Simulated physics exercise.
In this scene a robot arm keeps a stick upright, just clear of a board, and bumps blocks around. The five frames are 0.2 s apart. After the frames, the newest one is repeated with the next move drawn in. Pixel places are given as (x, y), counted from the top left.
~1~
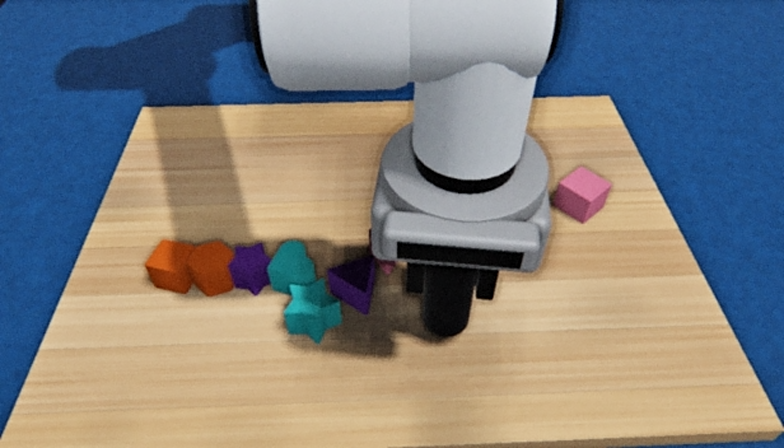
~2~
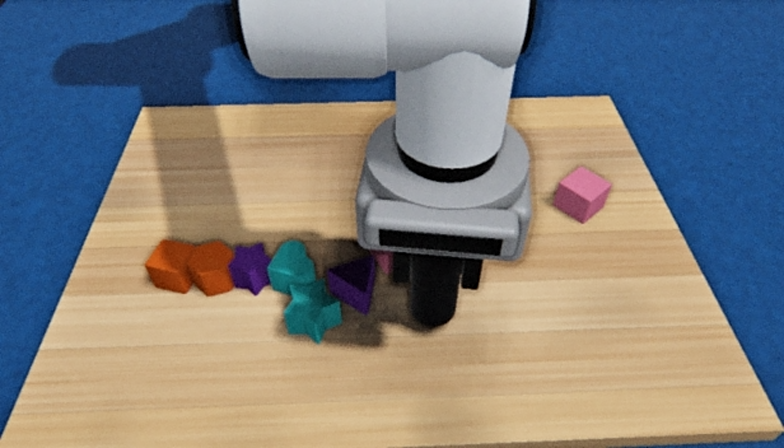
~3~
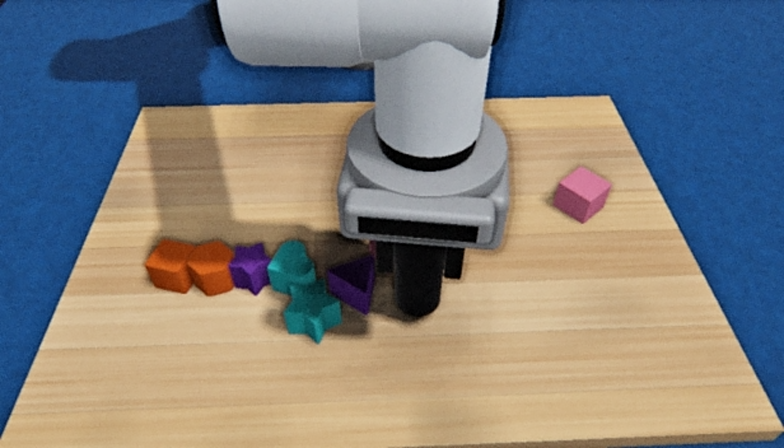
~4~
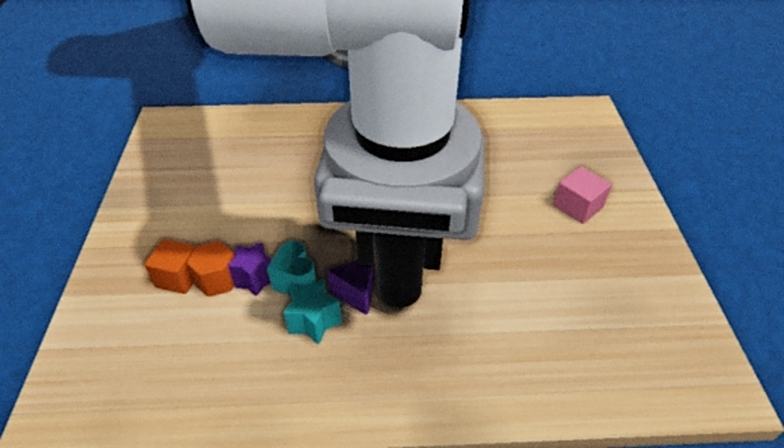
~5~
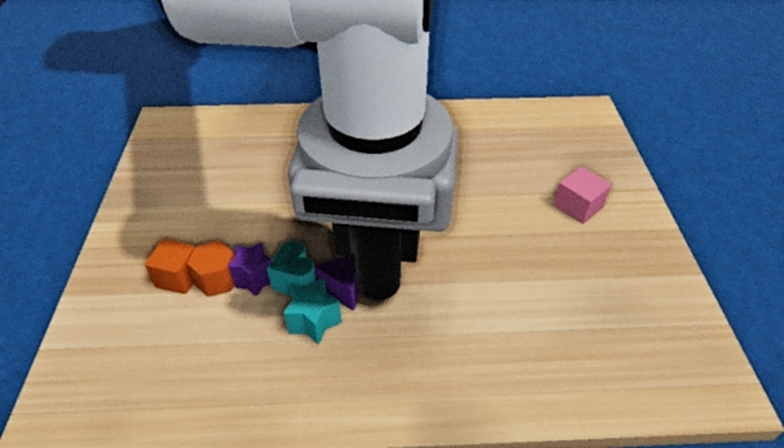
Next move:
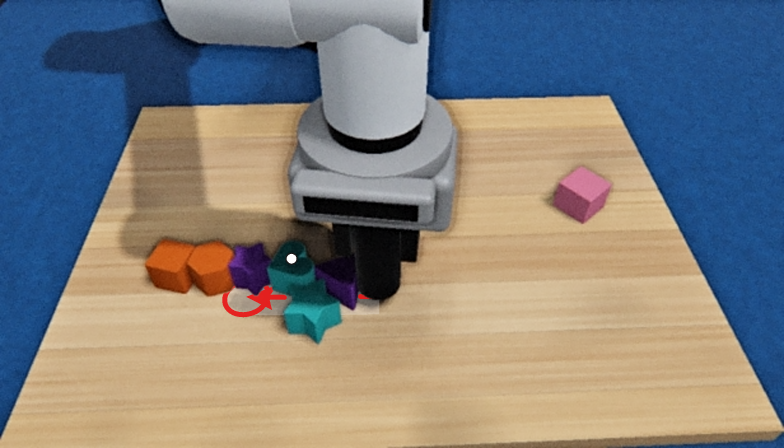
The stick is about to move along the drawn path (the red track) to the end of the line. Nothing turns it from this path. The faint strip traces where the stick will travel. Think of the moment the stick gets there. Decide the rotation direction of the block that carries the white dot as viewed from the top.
Clockwise rotation.
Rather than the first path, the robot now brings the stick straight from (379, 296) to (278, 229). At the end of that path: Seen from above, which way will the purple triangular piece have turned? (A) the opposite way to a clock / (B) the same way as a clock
A - the opposite way to a clock.
The drawn path runs straight from (379, 296) to (247, 297); the dot is on the turquoise heart-shaped block.
On the path given first. One third of the way, stick (331, 284); orange square piece (161, 255); purple star (238, 243), turned 35° anticlockwise; turquoise heart-shaped block (269, 256), turned 80° clockwise; turquoise star (295, 307), turned 50° anticlockwise; purple triangular piece (291, 273), turned 15° anticlockwise.
Two thirds of the way, stick (288, 284); orange square piece (155, 256), turned 20° anticlockwise; purple star (226, 229), turned 65° anticlockwise; turquoise heart-shaped block (256, 243); turquoise star (273, 316), turned 100° anticlockwise; purple triangular piece (248, 269), turned 20° clockwise.
At the end, stick (243, 283); orange square piece (135, 255), turned 40° anticlockwise; purple star (226, 228), turned 70° anticlockwise; turquoise heart-shaped block (255, 242), turned 125° clockwise; turquoise star (269, 316), turned 115° anticlockwise; purple triangular piece (206, 258), turned 55° clockwise.
